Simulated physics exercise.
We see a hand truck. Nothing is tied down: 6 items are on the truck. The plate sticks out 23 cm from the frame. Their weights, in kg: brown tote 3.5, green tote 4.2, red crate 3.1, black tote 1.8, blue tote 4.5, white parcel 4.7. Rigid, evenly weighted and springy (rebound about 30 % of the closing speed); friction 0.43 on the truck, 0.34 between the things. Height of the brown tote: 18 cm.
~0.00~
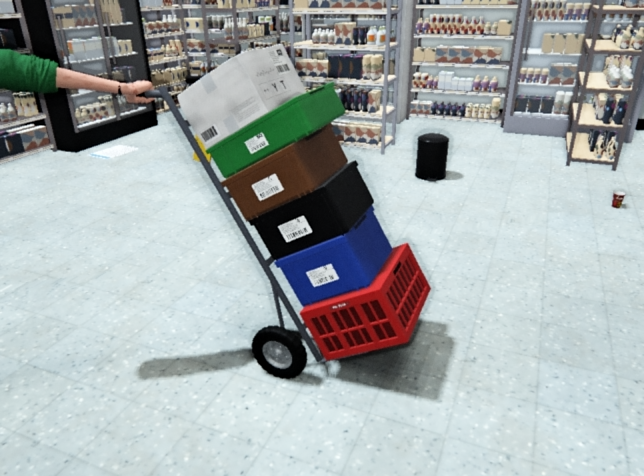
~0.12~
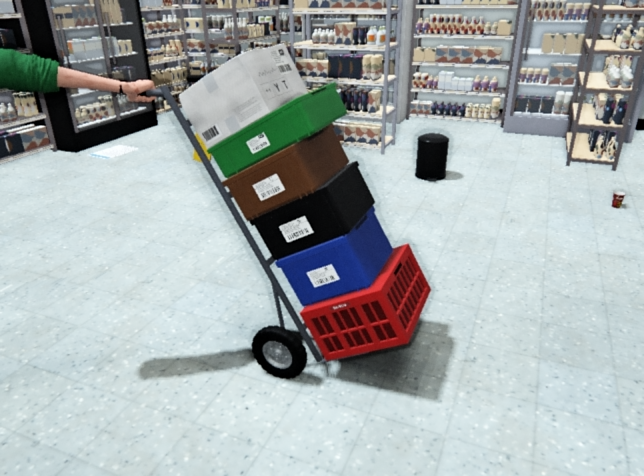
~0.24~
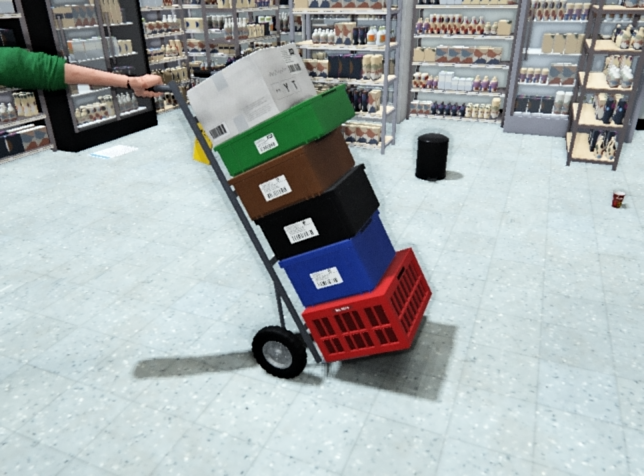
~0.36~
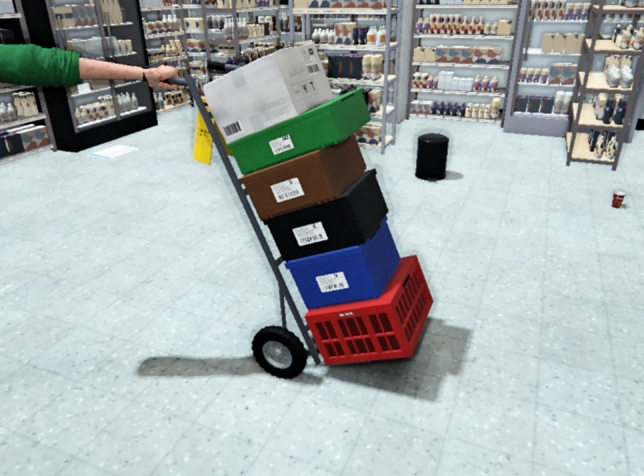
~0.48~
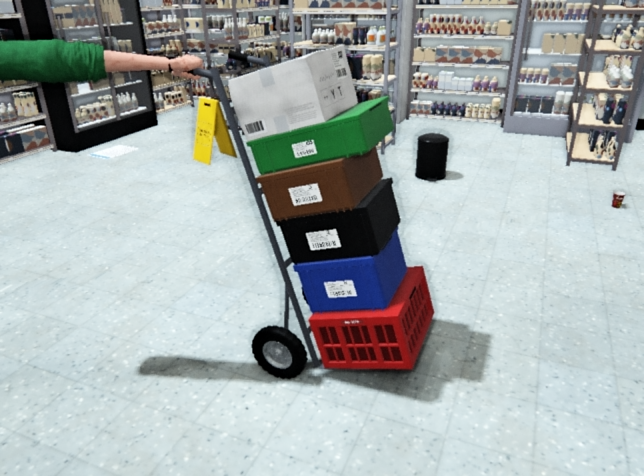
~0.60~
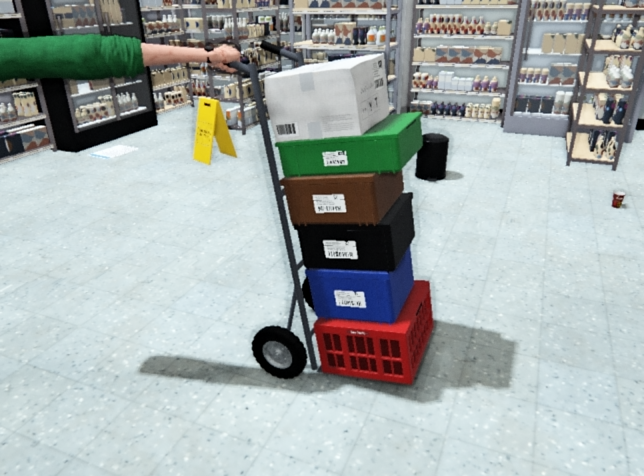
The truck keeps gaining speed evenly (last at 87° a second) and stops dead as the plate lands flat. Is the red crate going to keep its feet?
The red crate keeps standing.
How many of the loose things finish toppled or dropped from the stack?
In all, 5.
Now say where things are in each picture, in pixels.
In the first frame, 30° short of upright; red crate (368, 300); brown tote (288, 171).
In the second frame, 30° short of upright; black tote (315, 211); blue tote (337, 256).
In the third frame, 27° short of upright; white parcel (254, 95); brown tote (296, 172).
In the fourth frame, 23° short of upright; green tote (302, 132); black tote (329, 216).
In the fifth frame, 17° short of upright; blue tote (354, 268); white parcel (295, 93).
In the sixth frame, 10° short of upright; red crate (377, 325); brown tote (347, 186).
After 1.10 s, truck upright; red crate tipped 4° from how it sat near (380, 337); white parcel tipped 24° from how it sat; green tote tipped 24° from how it sat.
After 1.50 s, truck upright; brown tote, green tote, black tote and white parcel now dropped from the stack; red crate tipped 4° from how it sat near (380, 337); blue tote tipped 72° from how it sat.
After 1.90 s, truck upright; blue tote now dropped from the stack.
At rest (2.8 s), dropped from the stack and tipped over, brown tote, green tote, black tote, blue tote and white parcel; red crate in place, give or take 10 cm. Seen from the same camera at the end, red crate near (378, 337).
